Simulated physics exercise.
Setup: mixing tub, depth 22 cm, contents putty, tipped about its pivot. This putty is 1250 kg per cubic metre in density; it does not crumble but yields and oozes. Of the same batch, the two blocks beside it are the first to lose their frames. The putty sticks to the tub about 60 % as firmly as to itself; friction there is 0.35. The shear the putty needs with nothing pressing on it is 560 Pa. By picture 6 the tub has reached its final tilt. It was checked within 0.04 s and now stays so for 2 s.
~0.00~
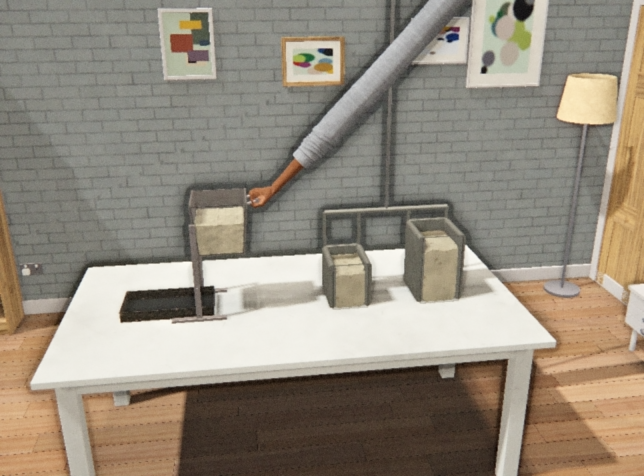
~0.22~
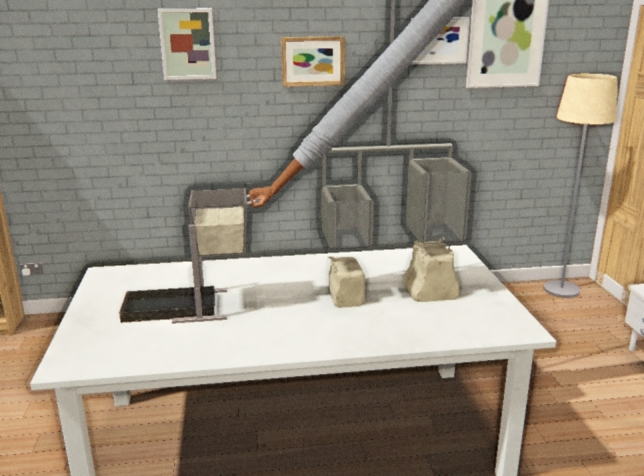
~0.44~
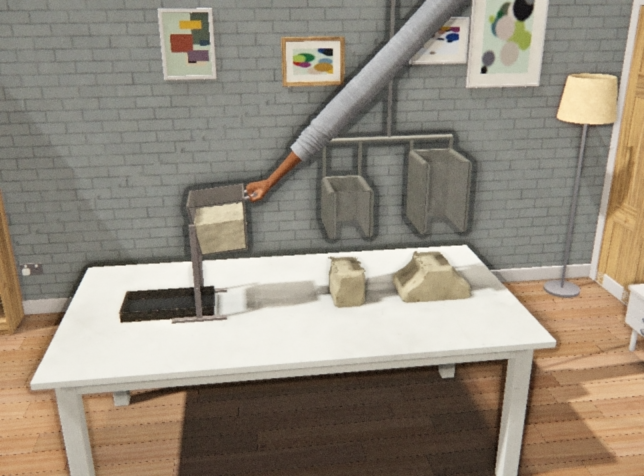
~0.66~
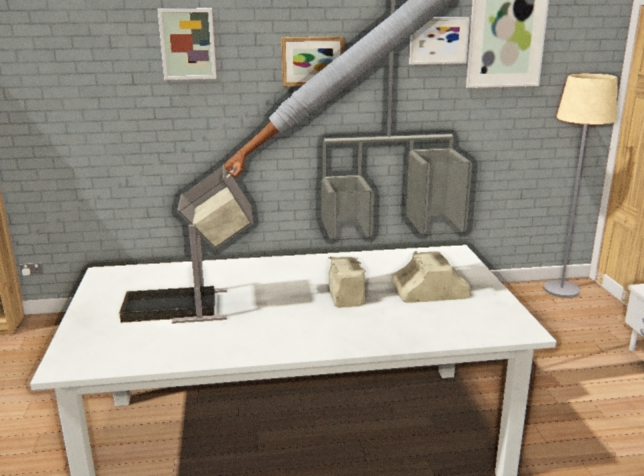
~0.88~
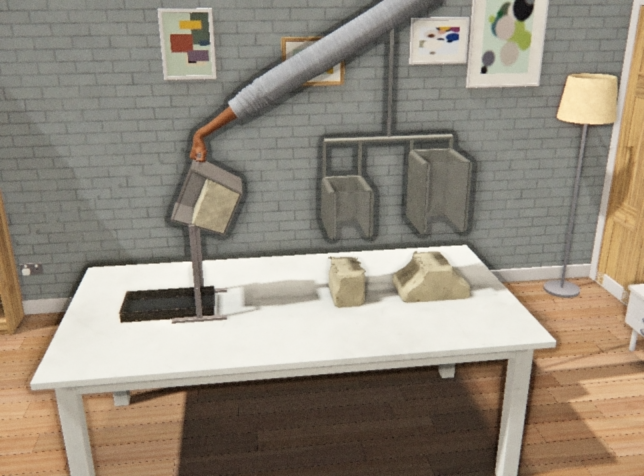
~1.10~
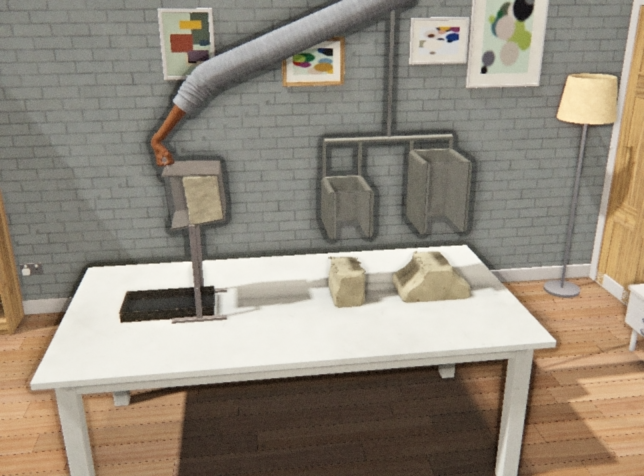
Two grey moulds lifting off pale putty blocks, the right block slumping, then a hand tipping a putty-filled tub over leftward.
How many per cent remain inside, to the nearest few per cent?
Roughly 67 per cent remains inside.
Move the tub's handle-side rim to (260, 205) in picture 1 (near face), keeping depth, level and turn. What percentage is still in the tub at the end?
I'd say around 45 percent would remain in the tub at the end.
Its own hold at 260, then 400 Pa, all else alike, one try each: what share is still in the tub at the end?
In order: Around 40 % and around 50 %.
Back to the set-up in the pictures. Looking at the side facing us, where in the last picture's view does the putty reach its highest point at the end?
Somewhere near (206, 202) in the last view.
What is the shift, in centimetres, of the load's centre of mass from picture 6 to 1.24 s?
The shift is near 4 cm.
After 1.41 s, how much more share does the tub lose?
25 %.
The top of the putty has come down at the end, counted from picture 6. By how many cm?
11 cm or so.
By 1.24 s, the tub is at 94 degrees and holds 100 %.
By 1.41 s, the tub is at 94 degrees and holds 91 %.
By 1.58 s, the tub is at 94 degrees and holds 75 %.
By 1.75 s, the tub is at 94 degrees and holds 66 %.
By 3.10 s, at the end, the tub is at 94 degrees and holds 67 %.
